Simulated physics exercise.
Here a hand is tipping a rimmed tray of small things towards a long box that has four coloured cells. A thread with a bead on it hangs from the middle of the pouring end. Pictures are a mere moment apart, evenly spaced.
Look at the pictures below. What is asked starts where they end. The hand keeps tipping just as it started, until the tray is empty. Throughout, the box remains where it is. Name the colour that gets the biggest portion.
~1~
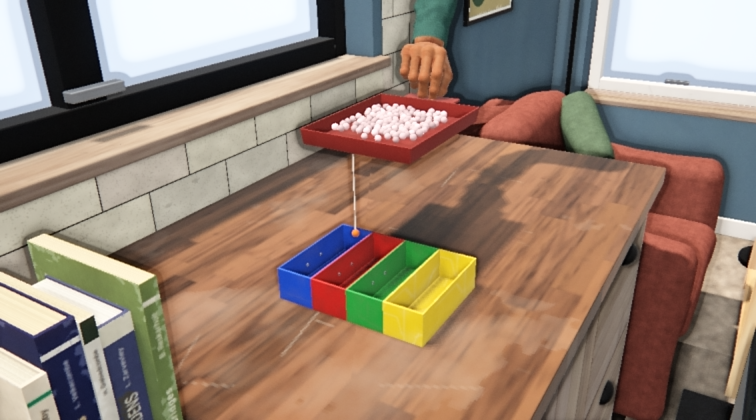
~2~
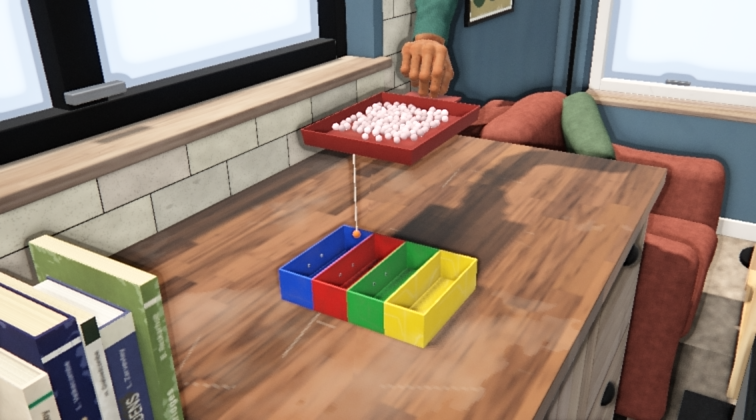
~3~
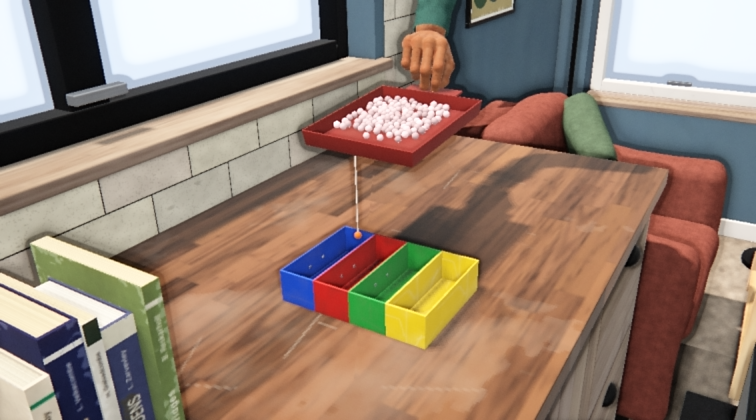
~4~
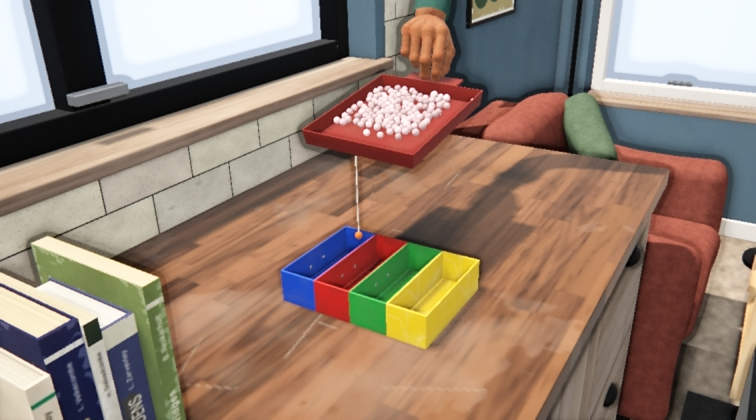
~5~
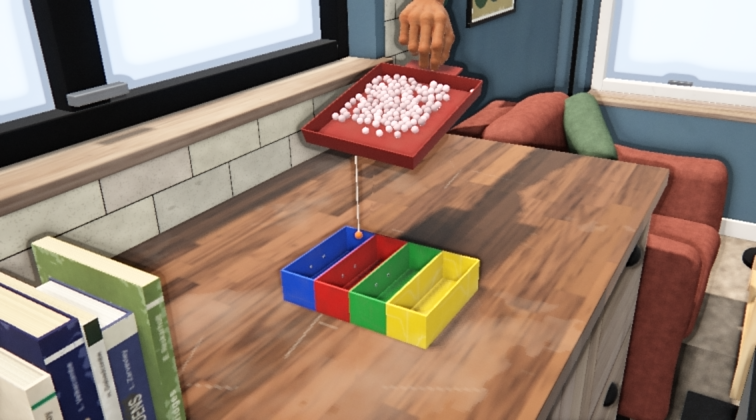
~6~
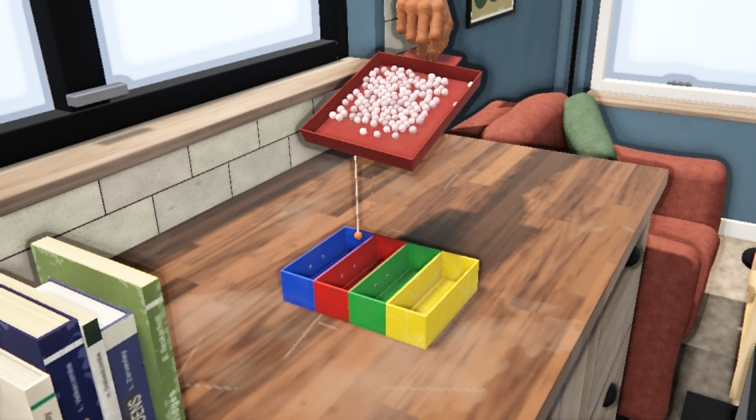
Green.
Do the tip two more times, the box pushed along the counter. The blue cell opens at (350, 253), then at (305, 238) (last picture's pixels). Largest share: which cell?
Try 1: The red cell. Try 2: The cell in yellow.
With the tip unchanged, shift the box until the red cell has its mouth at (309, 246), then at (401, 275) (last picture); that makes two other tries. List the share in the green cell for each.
The first try yields 10% and the second yields 0%.
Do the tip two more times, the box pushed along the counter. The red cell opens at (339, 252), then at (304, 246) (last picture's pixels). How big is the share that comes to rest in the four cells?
90 and 50 in a hundred, in turn.
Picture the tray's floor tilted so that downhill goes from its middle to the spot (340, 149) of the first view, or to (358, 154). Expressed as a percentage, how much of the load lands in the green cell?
Lab note: Try one about 0 %, try two about 20 %.
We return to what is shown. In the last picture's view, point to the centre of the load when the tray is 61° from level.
In the last view the centre sits at roughly (379, 146).
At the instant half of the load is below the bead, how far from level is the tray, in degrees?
About 110 degrees.
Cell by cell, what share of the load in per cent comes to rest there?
I'd put the blue cell near 10, the red cell near 30, the green cell near 50, and the yellow cell near 0.
Just after the last frame, tray tipped steeply; almost all on the tray; just a few in the green cell; about a tenth falling or outside the box.
A moment on, tray tipped right over; roughly two thirds on the tray; about a tenth in the green cell; just a few in the red cell; just a few in the yellow cell; about a tenth falling or outside the box.
Further on, tray tipped past a quarter turn; roughly half in the green cell; roughly a quarter in the red cell; about a tenth in the blue cell; about a tenth in the yellow cell; about a tenth falling or outside the box.
When it is over, tray tipped past a quarter turn; roughly half in the green cell; roughly a quarter in the red cell; about a tenth in the blue cell; about a tenth in the yellow cell; about a tenth outside the box.
